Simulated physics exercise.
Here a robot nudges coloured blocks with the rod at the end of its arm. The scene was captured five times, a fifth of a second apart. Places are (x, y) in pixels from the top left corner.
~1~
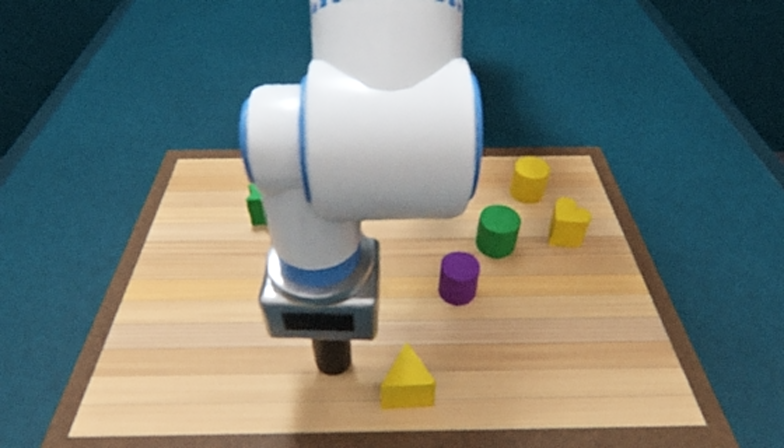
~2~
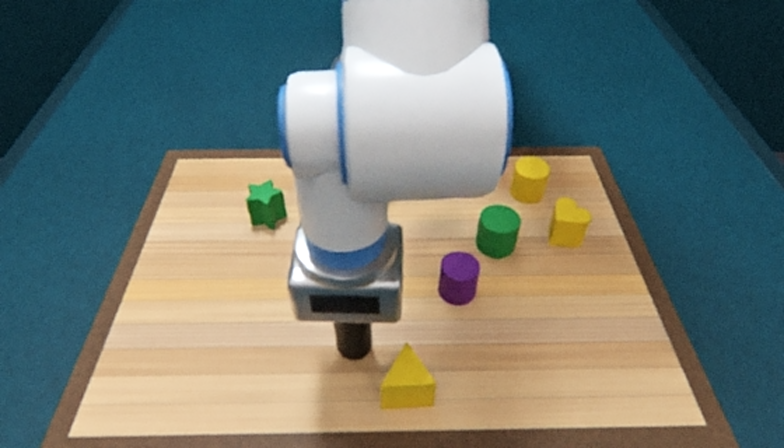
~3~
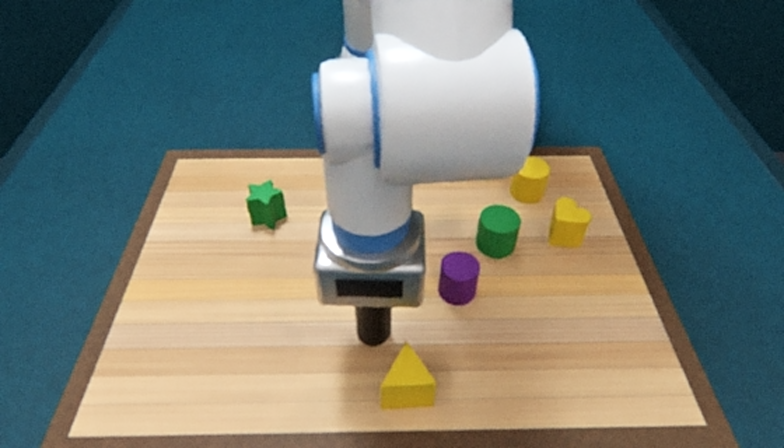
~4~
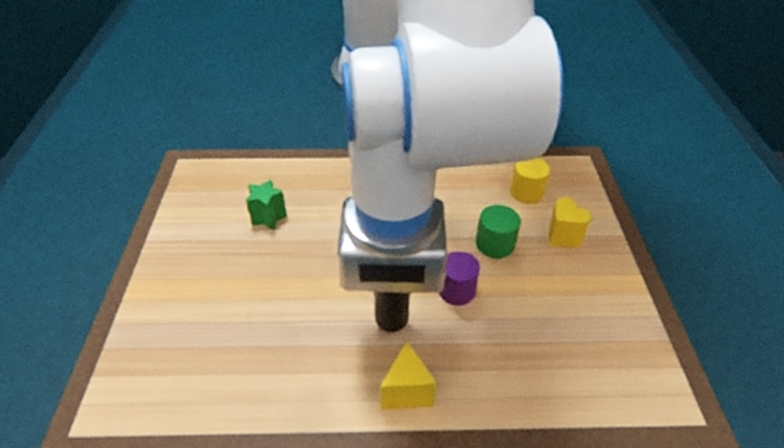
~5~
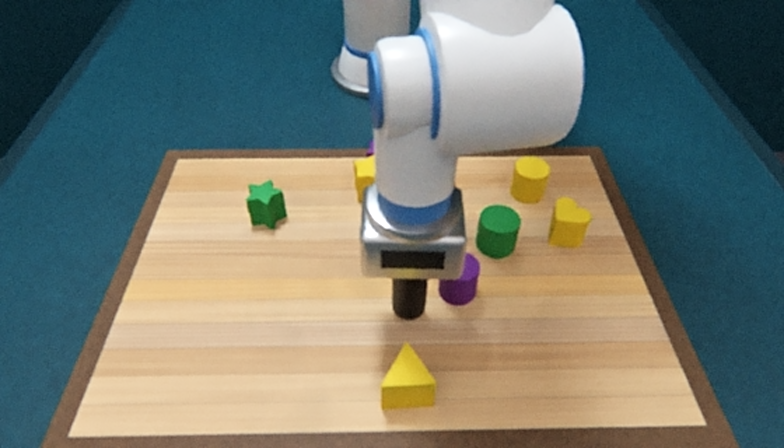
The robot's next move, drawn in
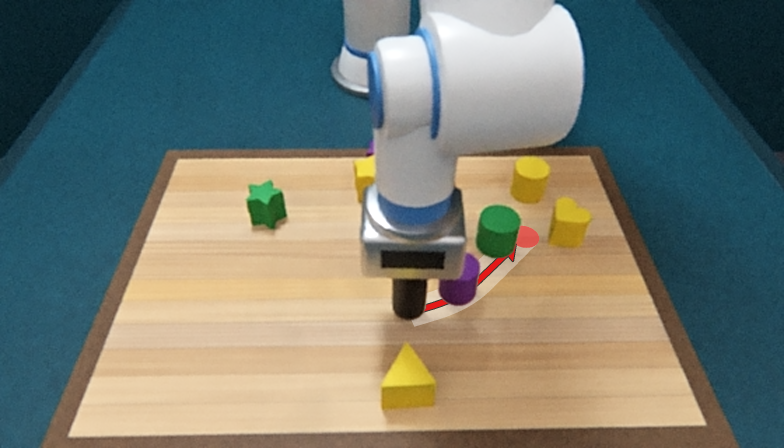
At first, a white robot arm holds its dark rod near the front of a wooden board, just left of a yellow triangle block. The arm then glides steadily right and backward, uncovering a green star and part of a yellow block, until the rod is beside the purple round block, with every block unmoved.
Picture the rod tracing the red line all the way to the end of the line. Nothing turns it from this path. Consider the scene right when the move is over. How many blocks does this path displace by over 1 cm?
Counting only shifts above 1 cm, I get three or more blocks.
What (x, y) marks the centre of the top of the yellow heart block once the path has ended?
For the centre of its top, I'd go with (593, 208).
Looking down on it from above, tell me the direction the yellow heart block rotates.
Top view: Counterclockwise.
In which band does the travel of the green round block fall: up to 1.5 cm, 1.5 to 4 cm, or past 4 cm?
By the end of the path, it will have gone past 4 cm.
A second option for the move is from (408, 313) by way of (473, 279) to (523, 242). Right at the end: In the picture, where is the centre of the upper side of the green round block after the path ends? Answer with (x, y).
My prediction: (511, 193).
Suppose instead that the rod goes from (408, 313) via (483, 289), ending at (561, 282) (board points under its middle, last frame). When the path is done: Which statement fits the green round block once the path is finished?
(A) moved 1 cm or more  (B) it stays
It's A.
The drawn path runs from (408, 313) by way of (459, 295) and (494, 265) to (524, 237).
What follows on the original path. One third of the way, rod at (460, 289); purple round block at (487, 251).
Two thirds of the way, rod at (496, 259); purple round block at (528, 227); green round block at (512, 201).
At the end, rod at (526, 231); purple round block at (565, 216); green round block at (514, 188); yellow round block not moved; yellow heart block at (593, 208), turned 45° anticlockwise.
